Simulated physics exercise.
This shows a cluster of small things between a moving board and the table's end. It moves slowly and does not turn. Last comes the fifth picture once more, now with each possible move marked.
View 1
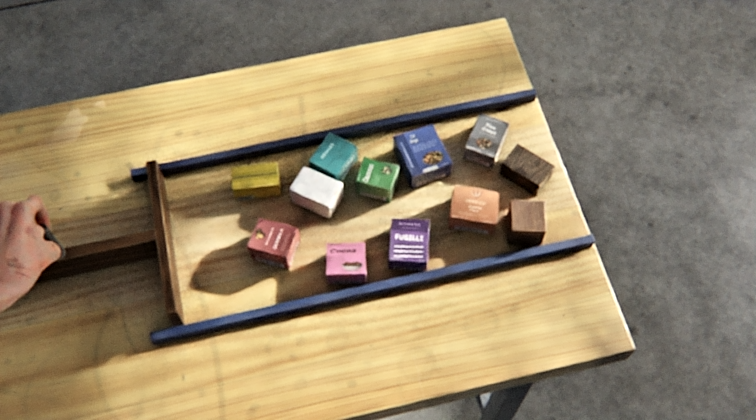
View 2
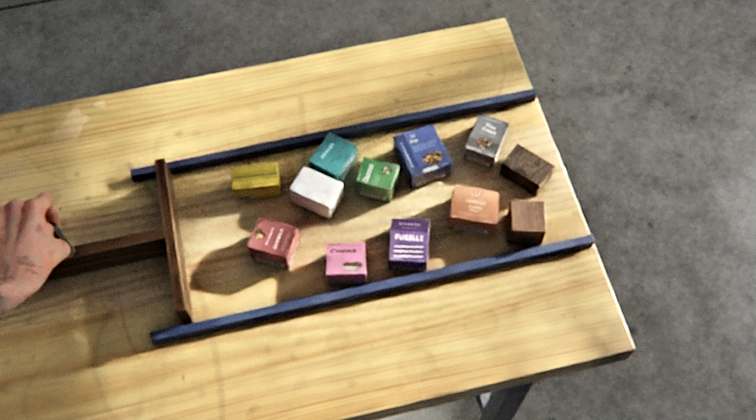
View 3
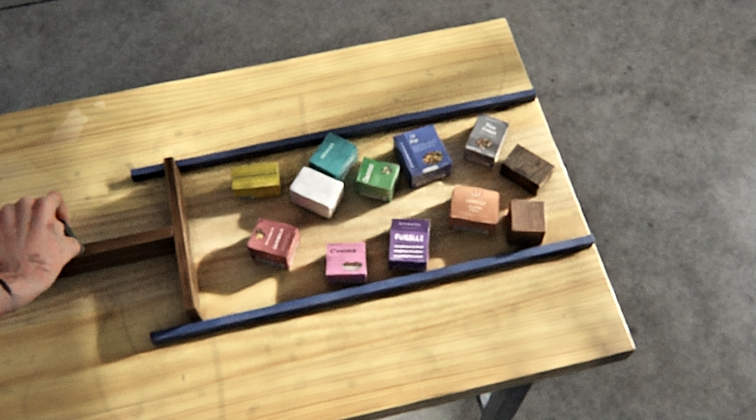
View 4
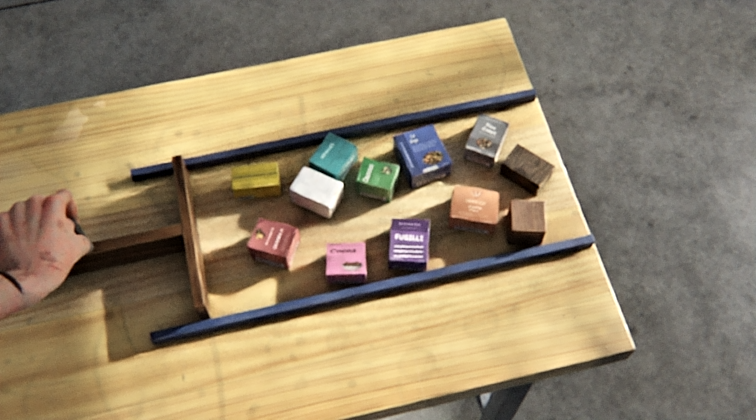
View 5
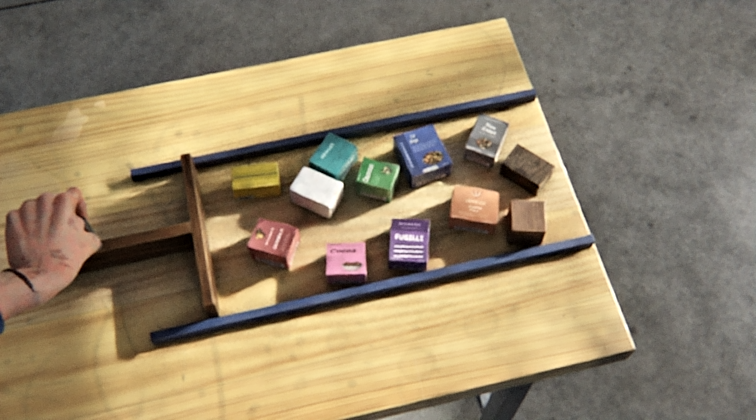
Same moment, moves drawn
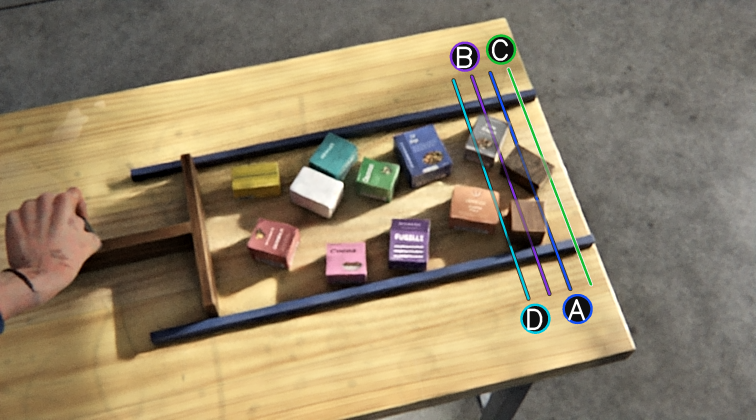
A wooden pusher board, held by a hand at its handle, slid slowly a short way right between two blue rails on a wooden table, nearing a scattered group of small colourful boxes that stayed still.
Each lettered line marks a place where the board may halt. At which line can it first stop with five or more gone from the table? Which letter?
Enough have fallen by D.
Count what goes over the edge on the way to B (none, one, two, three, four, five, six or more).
By then, six or more.
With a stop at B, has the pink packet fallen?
By then, no.
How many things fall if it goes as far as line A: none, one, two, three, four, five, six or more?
Six or more.
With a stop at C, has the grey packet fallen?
Yes.
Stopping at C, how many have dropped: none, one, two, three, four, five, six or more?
In all, six or more.
On the marked copy, A at (528, 174); B at (508, 178); C at (547, 170); D at (489, 182).
Following D. Soon after the start, board (303, 203); pink packet (361, 260); turquoise packet (369, 150).
Later, board (407, 181); grey packet (541, 115); black block (541, 167).
In the end, board (488, 164); green packet over the edge; brown block over the edge; six fallen.
As for the rest, A drops nine, but is farther than needed; B drops seven, but is farther than needed; C drops eleven, but is farther than needed.
